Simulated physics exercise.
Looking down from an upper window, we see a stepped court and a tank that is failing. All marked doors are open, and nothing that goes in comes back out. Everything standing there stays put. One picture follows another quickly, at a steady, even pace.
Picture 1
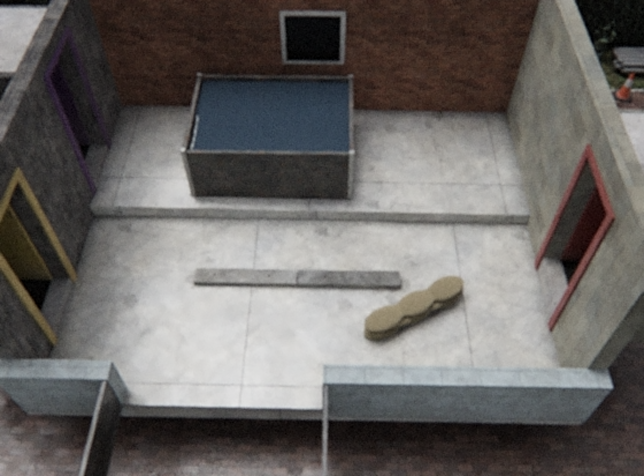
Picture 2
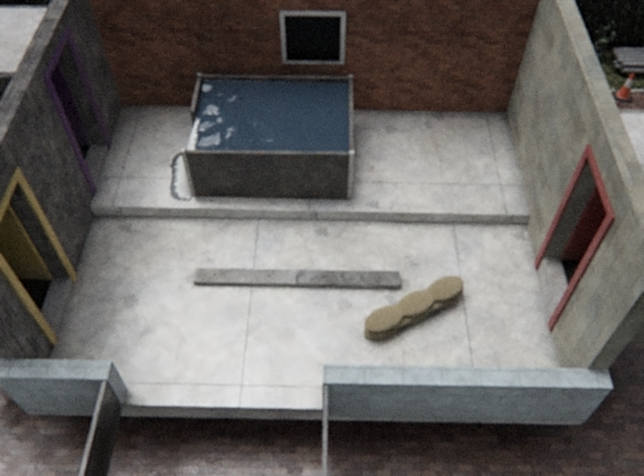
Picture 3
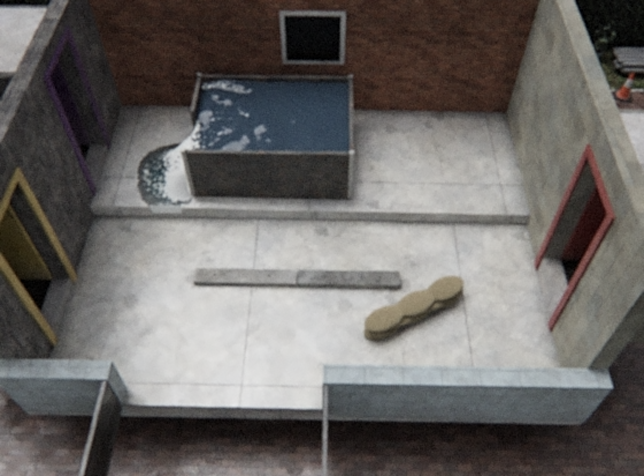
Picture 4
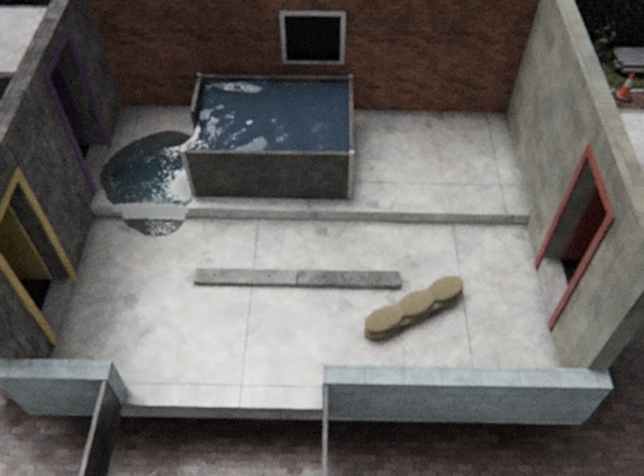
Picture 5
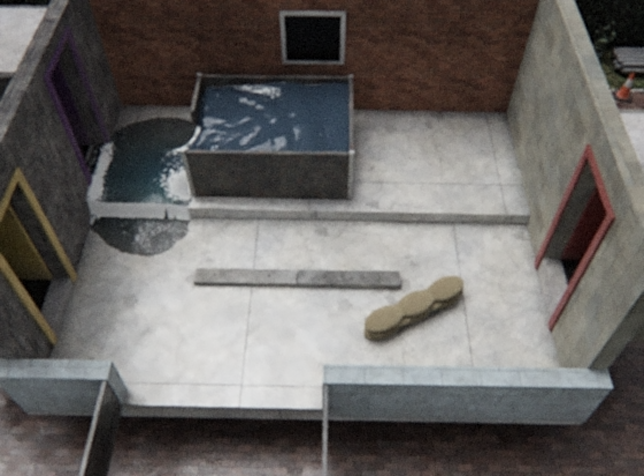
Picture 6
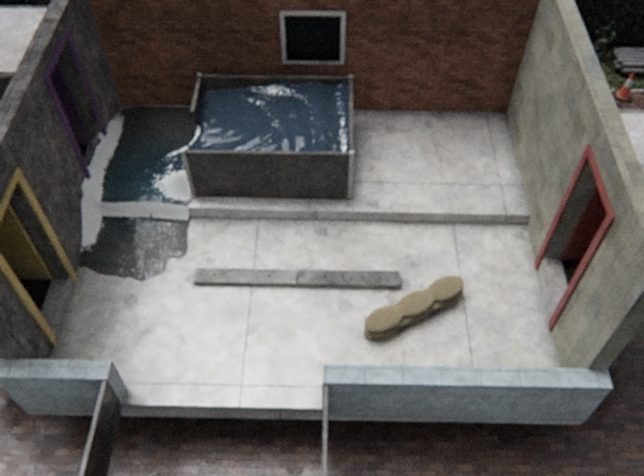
At the start, dark water lies still in an open tank on the upper level of a walled, stepped court. Water pours from the tank's left side and pools on the floor, then spreads to the left wall and over the step, fanning across part of the lower level.
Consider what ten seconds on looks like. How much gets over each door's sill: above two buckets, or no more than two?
The purple door gets above two buckets; the red door gets no more than two; the yellow door gets no more than two.
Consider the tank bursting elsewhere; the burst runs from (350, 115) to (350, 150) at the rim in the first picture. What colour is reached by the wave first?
It's the one in red.
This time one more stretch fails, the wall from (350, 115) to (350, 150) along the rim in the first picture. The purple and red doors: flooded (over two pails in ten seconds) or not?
Purple door: Short of the mark, red door: Short of the mark.
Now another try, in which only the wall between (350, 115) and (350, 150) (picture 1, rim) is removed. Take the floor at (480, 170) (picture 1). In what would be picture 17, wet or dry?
That spot ends up inundated.
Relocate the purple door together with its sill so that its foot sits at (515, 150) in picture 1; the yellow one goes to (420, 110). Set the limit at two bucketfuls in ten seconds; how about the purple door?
I'd say the purple one doesn't reach the mark.
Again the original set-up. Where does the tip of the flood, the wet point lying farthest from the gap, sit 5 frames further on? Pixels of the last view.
Look around (43, 384).
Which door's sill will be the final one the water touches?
That's the red one.
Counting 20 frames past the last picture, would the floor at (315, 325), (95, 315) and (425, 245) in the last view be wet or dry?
First spot soaked, second soaked, third not wet.
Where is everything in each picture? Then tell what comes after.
Still water in the open tank at (272, 116), in the first frame.
Water pours out at (196, 158) and has run to (183, 199), in the second frame.
Water pours out at (197, 162) and has run to (147, 159), in the third frame.
The front is at (107, 169), out from the gap at (197, 163), in the fourth frame.
Water pours out at (197, 163) and has run to (92, 224), in the fifth frame.
The front is at (81, 259), out from the gap at (197, 162), in the sixth frame.
A moment on, water covers 20 % of the floor; the purple door far over two buckets in, the red door not reached, the yellow door wet at the sill, nothing in.
Next, water covers 25 % of the floor; the purple door far over two buckets in, the red door not reached, the yellow door wet at the sill, nothing in.
Then, water covers 45 % of the floor; the purple door far over two buckets in, the red door not reached, the yellow door wet at the sill, nothing in.
Later, water covers 70 % of the floor; the purple door far over two buckets in, the red door wet at the sill, nothing in, the yellow door wet at the sill, nothing in.
In the end, water covers 80 % of the floor; the purple door far over two buckets in, the red door wet at the sill, nothing in, the yellow door under two buckets in.
